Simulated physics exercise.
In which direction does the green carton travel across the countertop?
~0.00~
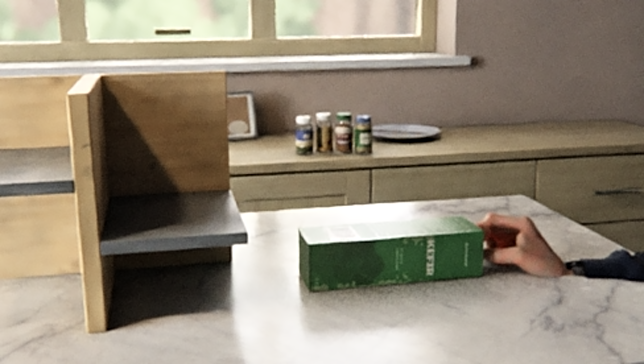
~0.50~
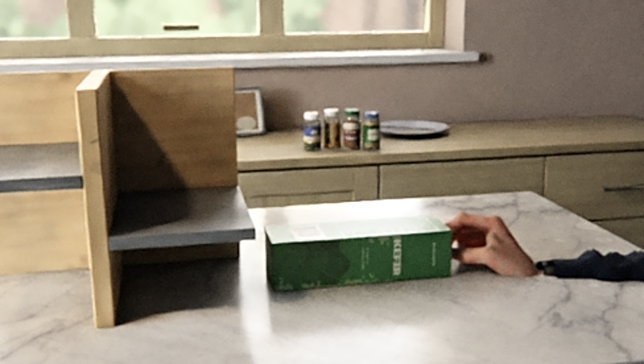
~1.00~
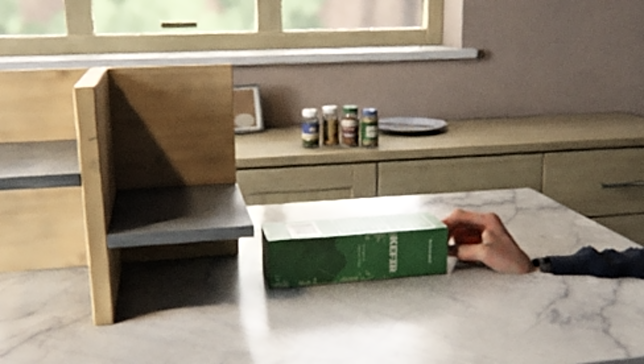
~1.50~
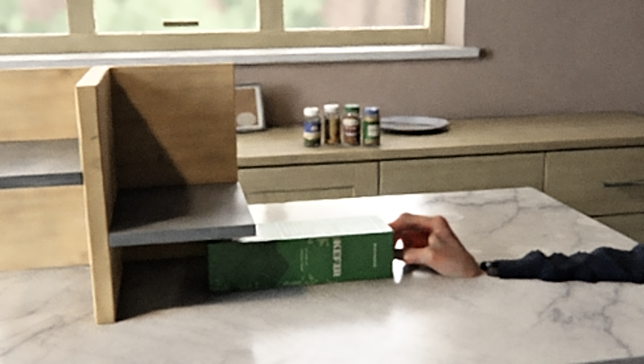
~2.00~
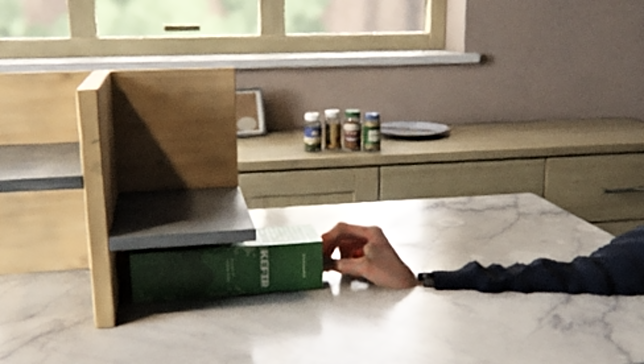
The green carton moves to the left, pushed along by the hand.
